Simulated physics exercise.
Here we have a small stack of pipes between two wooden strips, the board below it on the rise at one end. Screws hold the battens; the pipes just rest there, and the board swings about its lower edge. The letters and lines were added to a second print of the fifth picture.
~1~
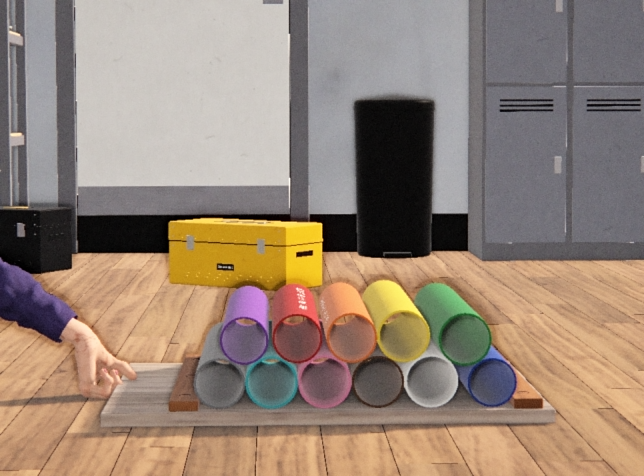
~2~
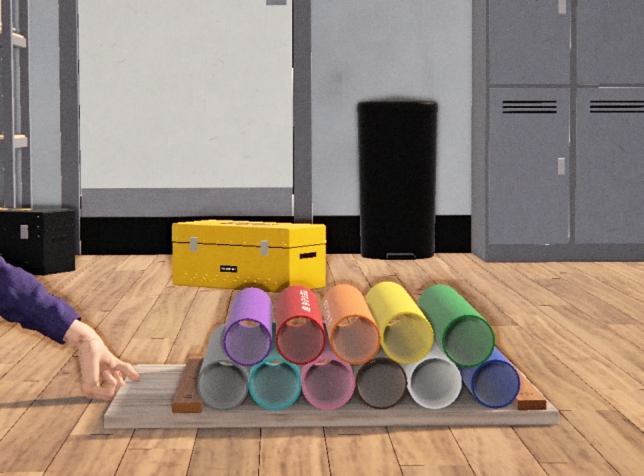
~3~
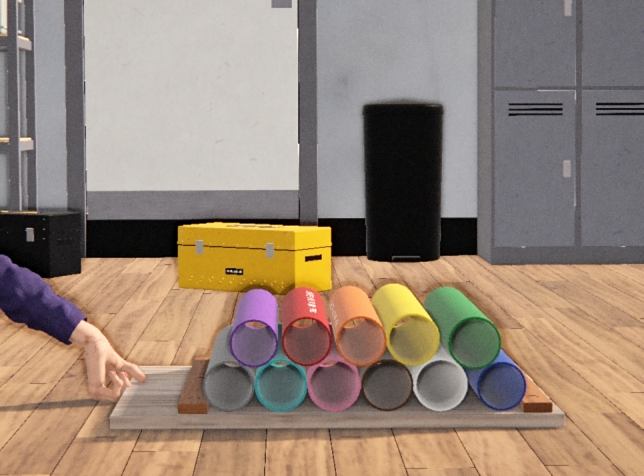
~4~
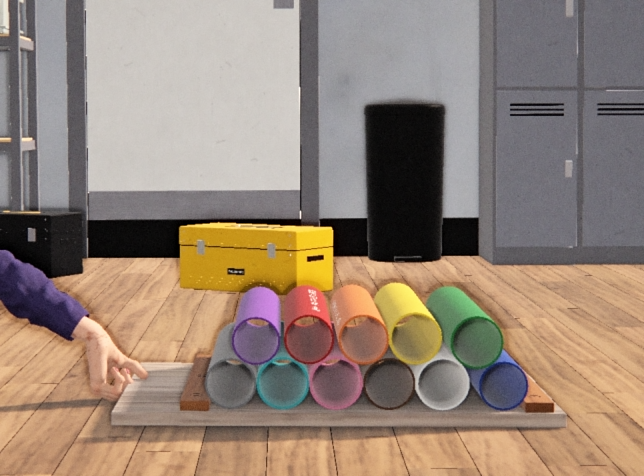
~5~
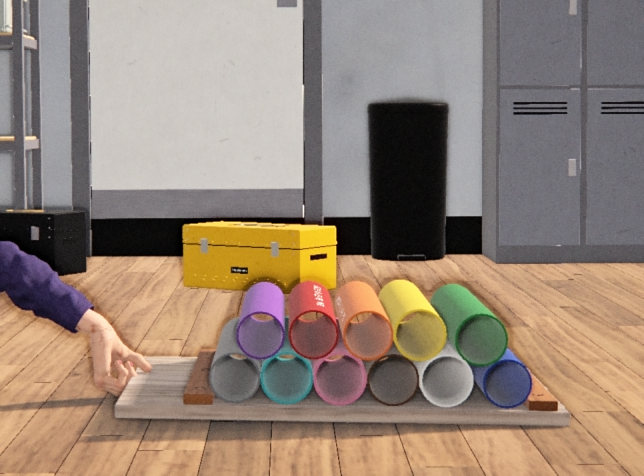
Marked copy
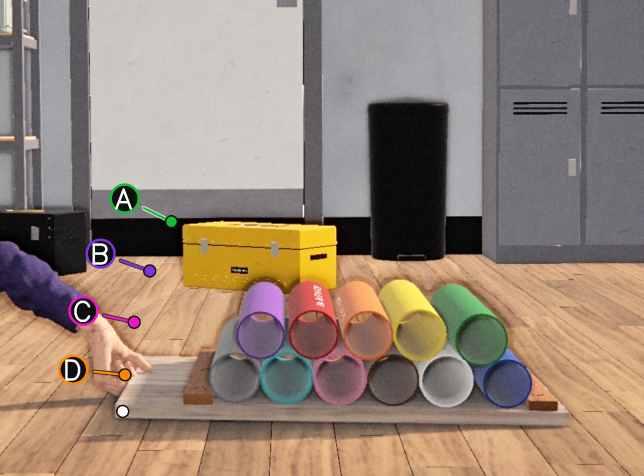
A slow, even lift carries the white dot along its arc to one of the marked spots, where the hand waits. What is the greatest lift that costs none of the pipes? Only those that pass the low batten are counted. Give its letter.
Up to B.
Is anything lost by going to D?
At D: No.
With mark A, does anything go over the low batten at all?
Yes, at A.
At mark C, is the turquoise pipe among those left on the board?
Yes, with C.
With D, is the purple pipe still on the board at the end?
Yes, with D.
On the marked copy, A at (172, 222); B at (150, 271); C at (134, 323); D at (125, 375); the white dot at (123, 411).
Taking B. A third of the way, board at 14°.
Two thirds of the way, board at 20°.
When it is over, board at 20°, none over the low batten.
As for the rest, A one over the low batten (green); C none over the low batten; D none over the low batten.
